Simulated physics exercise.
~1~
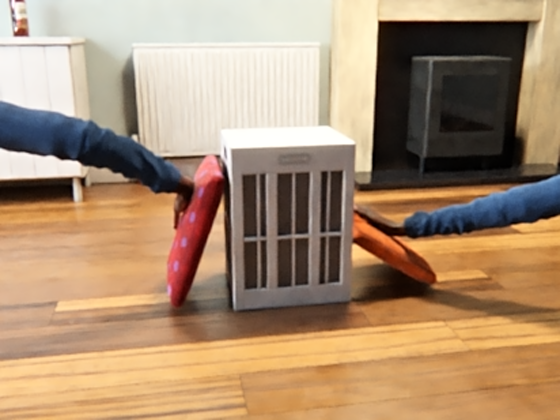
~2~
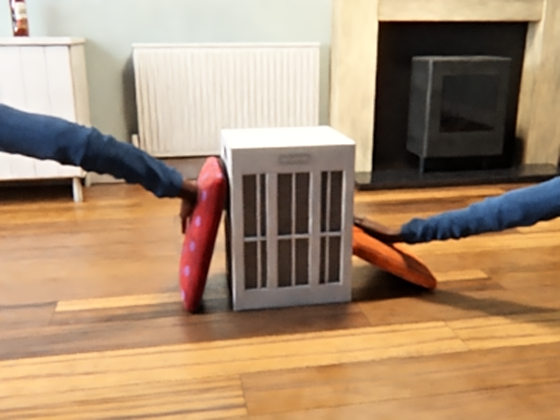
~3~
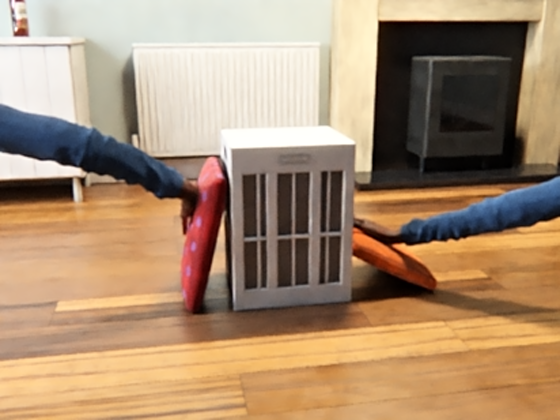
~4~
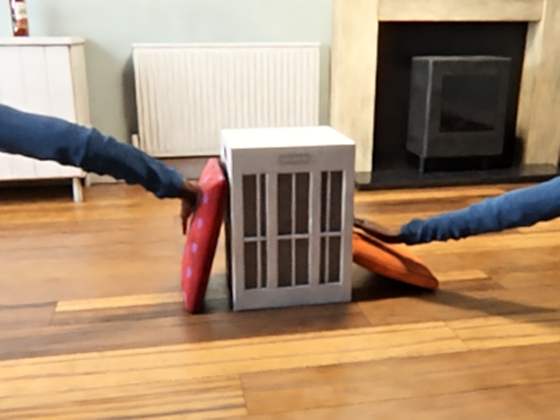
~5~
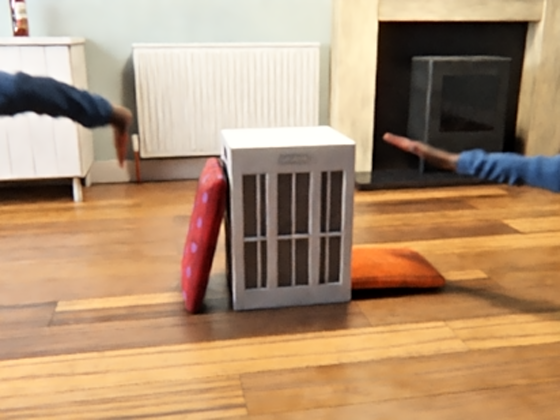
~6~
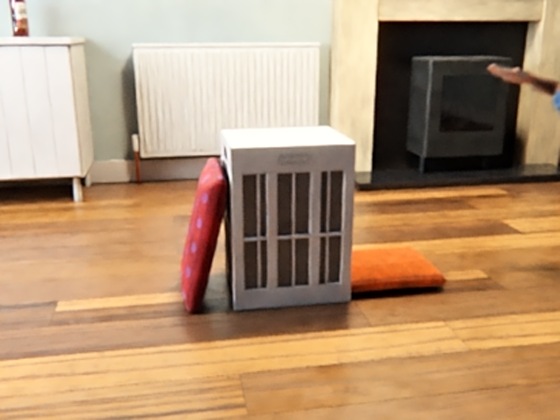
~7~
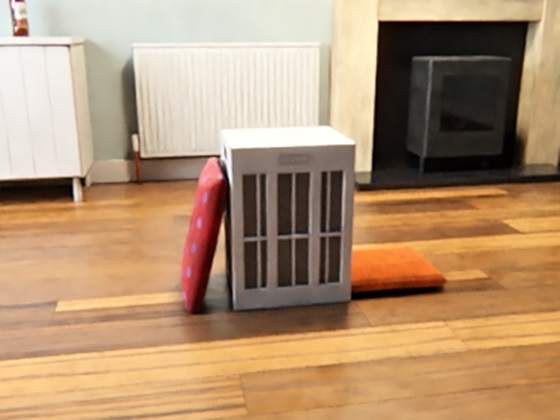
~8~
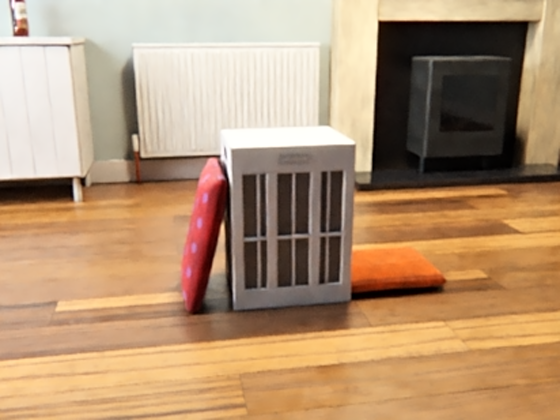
Two arms in blue sleeves reach in from the left and right toward a white crate on a wooden floor, seen from the front by a still camera, with a radiator, a white cabinet and a fireplace behind. The left hand holds a red spotted pillow tilted against the crate's left side, while the right hand holds an orange soft bag slanting against its right side. The hands shift them slightly and pause, then let go and withdraw. The orange bag drops flat onto the floor, while the red pillow stays leaning against the unmoved crate.
